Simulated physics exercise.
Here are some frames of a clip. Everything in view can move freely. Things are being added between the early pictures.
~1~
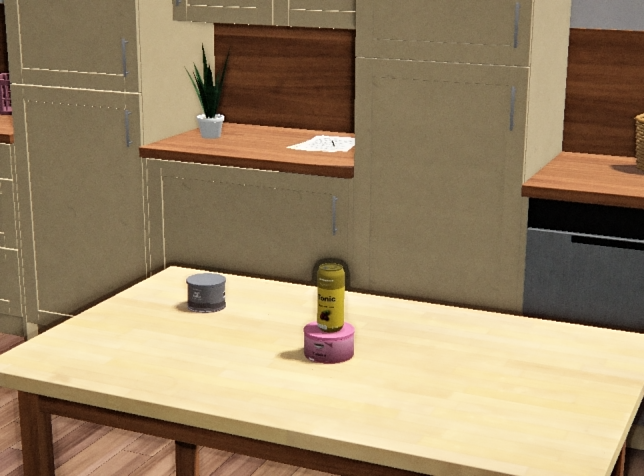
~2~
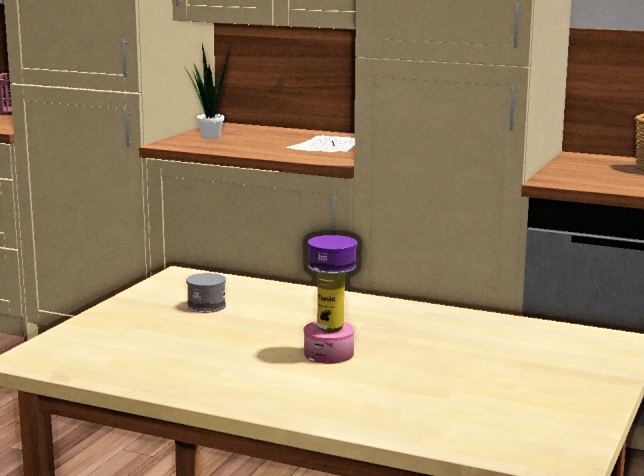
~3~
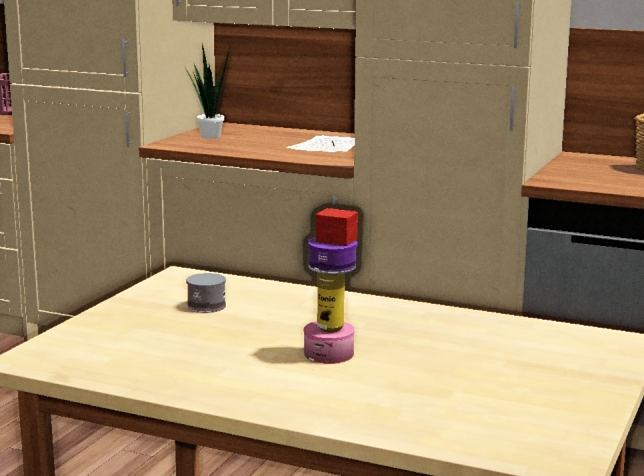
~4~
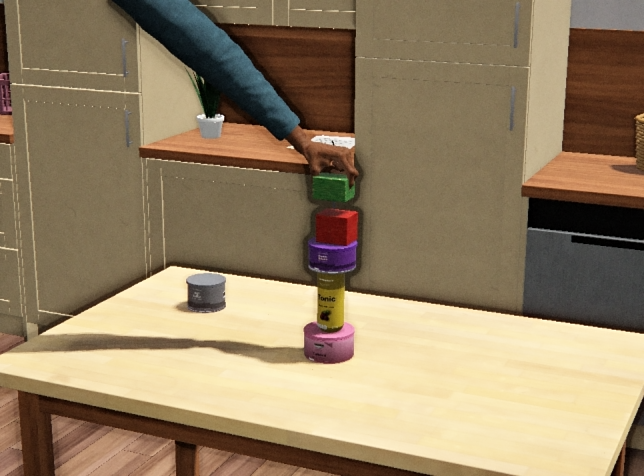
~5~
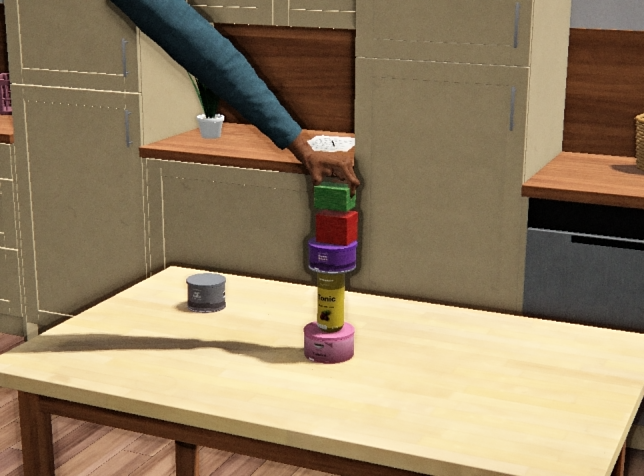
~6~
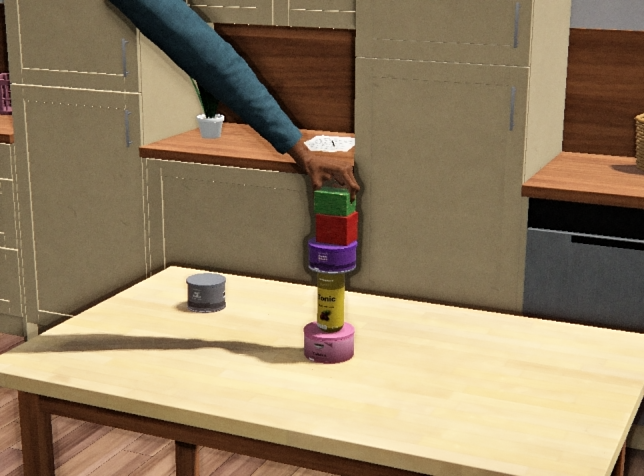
A stack growing on a pink tub with yellow can, purple tub and red block, then a hand lowering a green block on top.
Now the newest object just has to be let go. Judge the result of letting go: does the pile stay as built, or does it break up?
Watch - nothing tips or drops.
Then, 0.20 s after the last picture, nothing has stirred.
Then, 0.70 s after the last picture, green block resting near (335, 202).
At rest, all 6 in place. Seen from the same camera at the end, green block near (335, 202). The pile stays up.
